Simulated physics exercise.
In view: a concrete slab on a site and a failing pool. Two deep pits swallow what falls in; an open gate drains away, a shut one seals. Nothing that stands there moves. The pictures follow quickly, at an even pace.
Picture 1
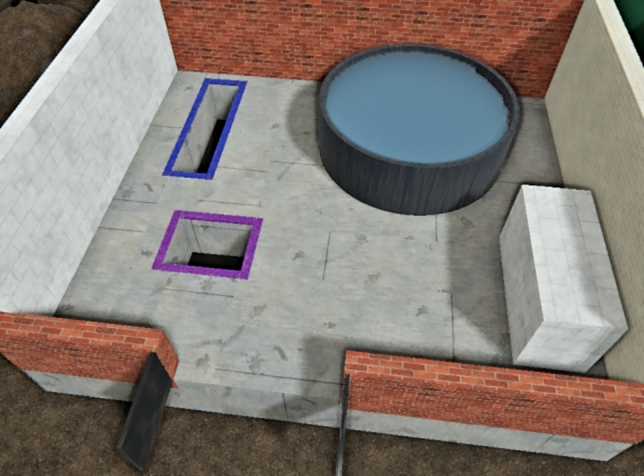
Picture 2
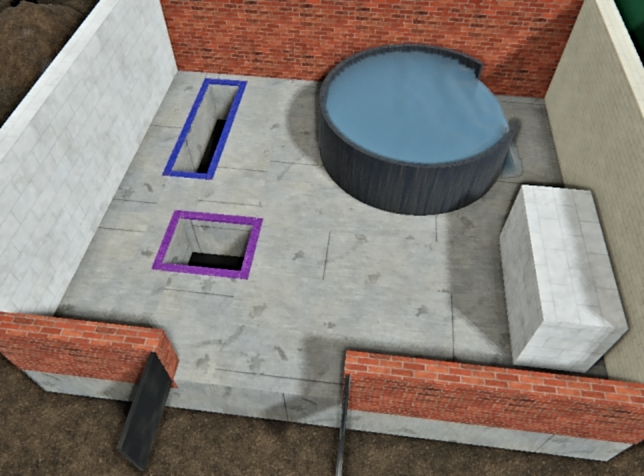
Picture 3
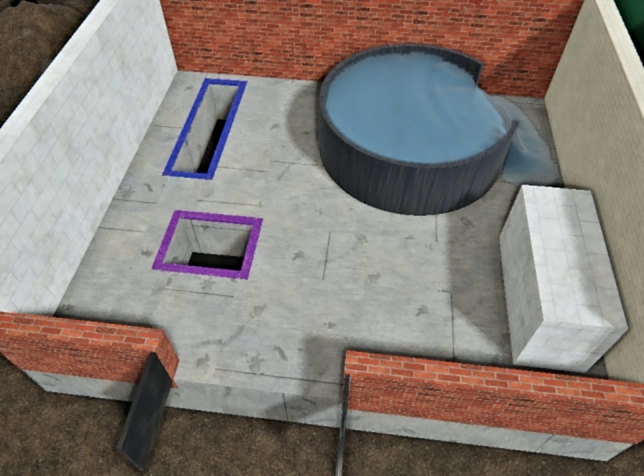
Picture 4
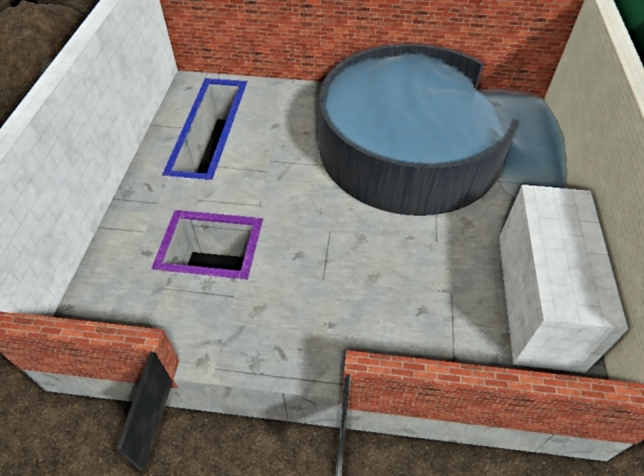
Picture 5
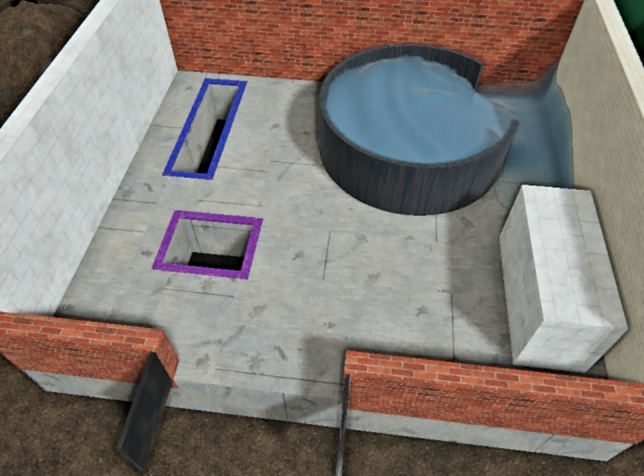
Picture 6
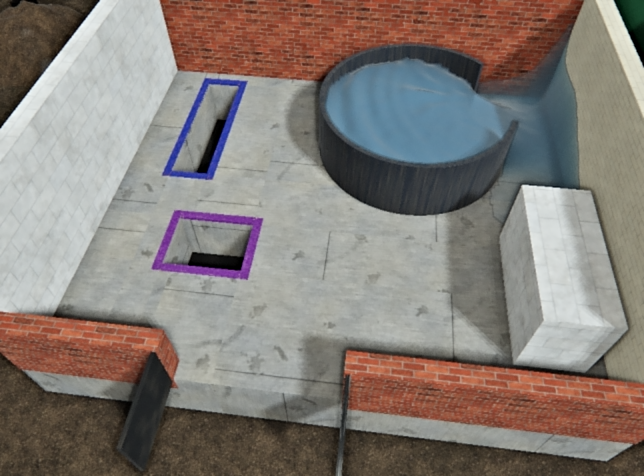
To begin with, a round dark tank of still water stands on a walled concrete slab, with blue-edged and purple-edged pits to its left. A gap opens on the tank's right side and water pours out, spreading across the floor to the right-hand wall and splashing against it.
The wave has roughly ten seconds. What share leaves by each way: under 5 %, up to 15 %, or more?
The gate takes from 5 to 15 %; the blue pit takes from 5 to 15 %; the purple pit takes from 5 to 15 %.
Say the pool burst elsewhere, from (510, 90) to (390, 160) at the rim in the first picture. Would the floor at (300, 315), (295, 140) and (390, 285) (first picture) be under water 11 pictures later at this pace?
One after the other: Awash, no water, wet.
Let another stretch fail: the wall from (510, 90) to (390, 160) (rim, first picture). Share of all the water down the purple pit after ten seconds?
Roughly, in per cent: Purple 15.
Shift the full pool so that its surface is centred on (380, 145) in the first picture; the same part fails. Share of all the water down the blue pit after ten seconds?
Per cent: Blue 35.
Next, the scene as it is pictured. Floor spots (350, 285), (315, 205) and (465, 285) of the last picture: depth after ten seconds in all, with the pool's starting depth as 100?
Roughly 4, 2 and 4 per cent, in turn.
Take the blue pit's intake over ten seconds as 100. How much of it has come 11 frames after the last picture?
Close to 0 %.
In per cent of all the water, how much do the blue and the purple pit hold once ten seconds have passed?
In turn 14 and 6 per cent.
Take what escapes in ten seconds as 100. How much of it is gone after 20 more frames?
Roughly 10 per cent.
A moment on, water covers 20 % of the floor; the gate 0 %, the blue pit 0 %, the purple pit 0 %.
Next, water covers 35 % of the floor; the gate 0 %, the blue pit 0 %, the purple pit 0 %.
Then, water covers 70 % of the floor; the gate 0 %, the blue pit 2 %, the purple pit 1 %.
Later, water covers 85 % of the floor; the gate 4 %, the blue pit 5 %, the purple pit 3 %.
In the end, water covers 100 % of the floor; the gate 10 %, the blue pit 13 %, the purple pit 7 %.
